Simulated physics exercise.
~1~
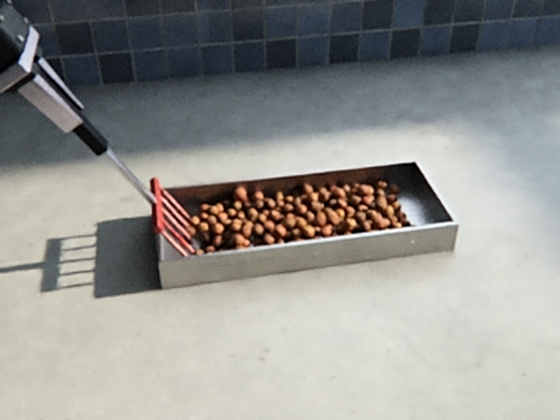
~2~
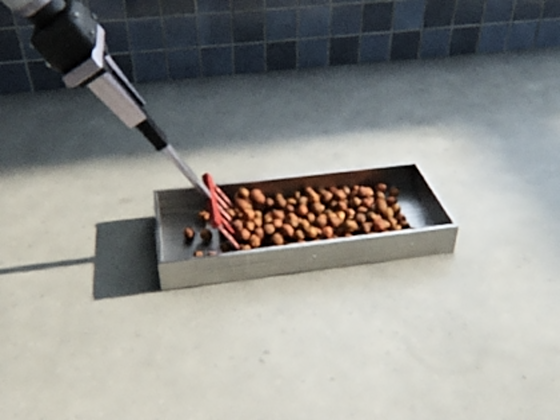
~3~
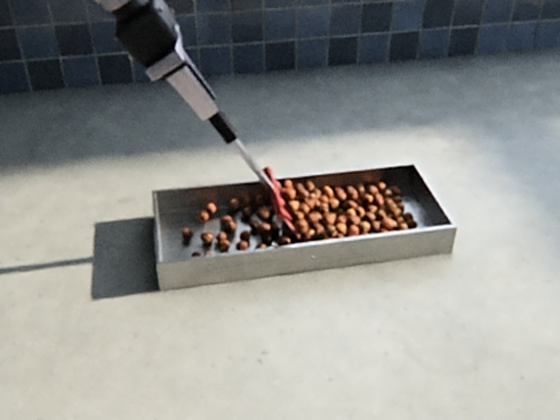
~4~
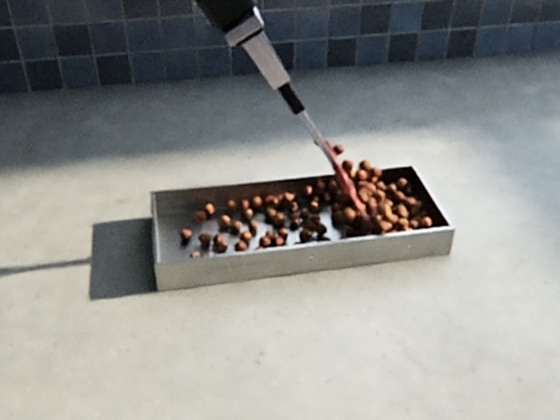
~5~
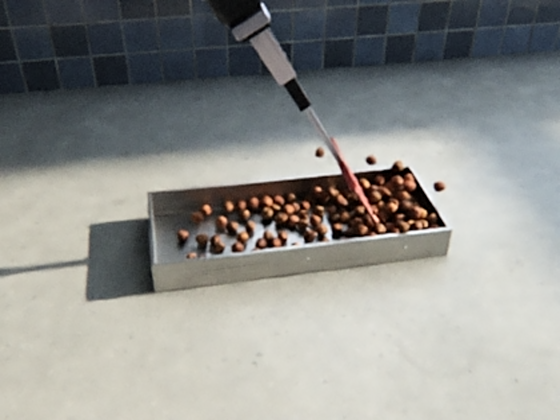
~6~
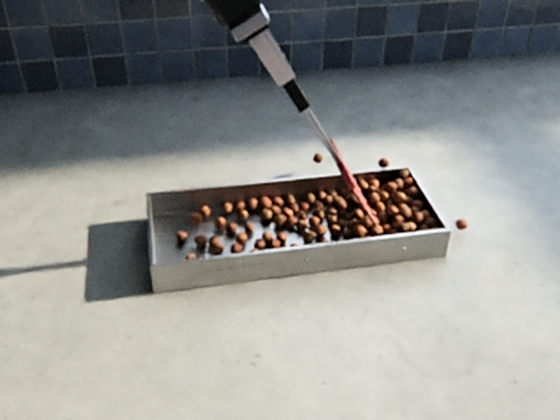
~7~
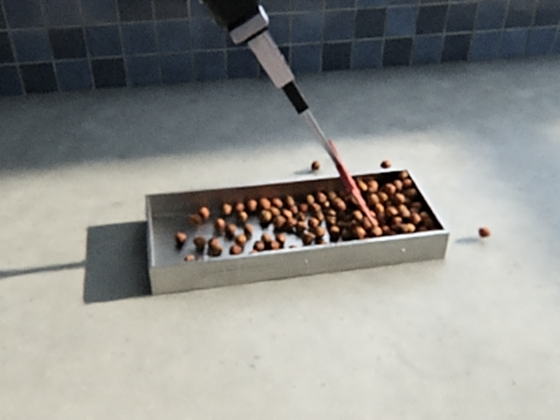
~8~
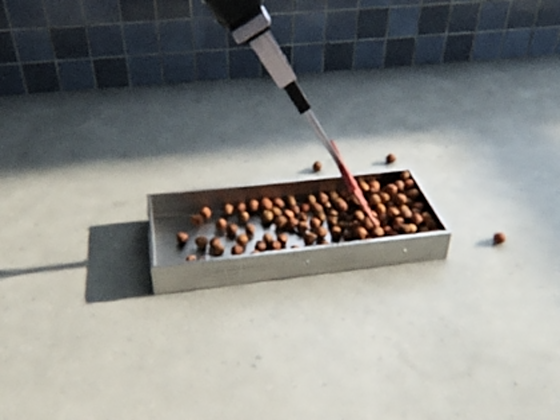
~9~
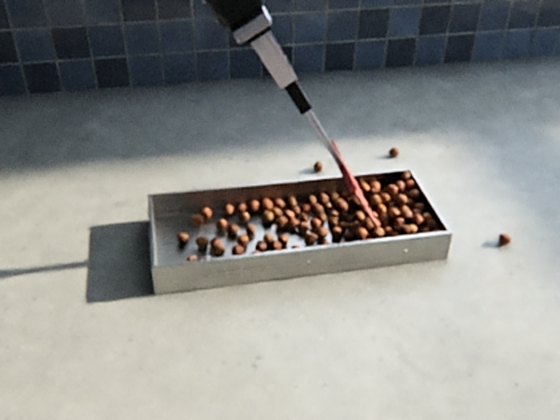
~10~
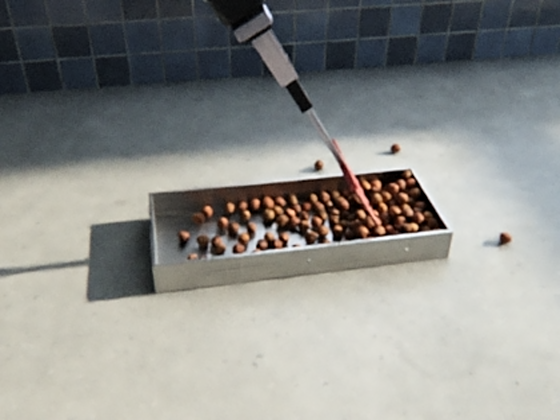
At the start, a robot arm holds a red rake at the left end of a shallow metal trough filled with brown hazelnuts, on a grey surface in front of blue tiles. The rake moves right through the trough, pushing many nuts along while others slip behind it and stay scattered across the bottom. Nearing the right end, the nuts bunch up into a steeper heap, and a few hop over the edges. The rake then stops in the heap, while one nut rolls away to the right. Finally, three nuts lie outside the trough, two behind it and one to its right, while the rest remain inside.
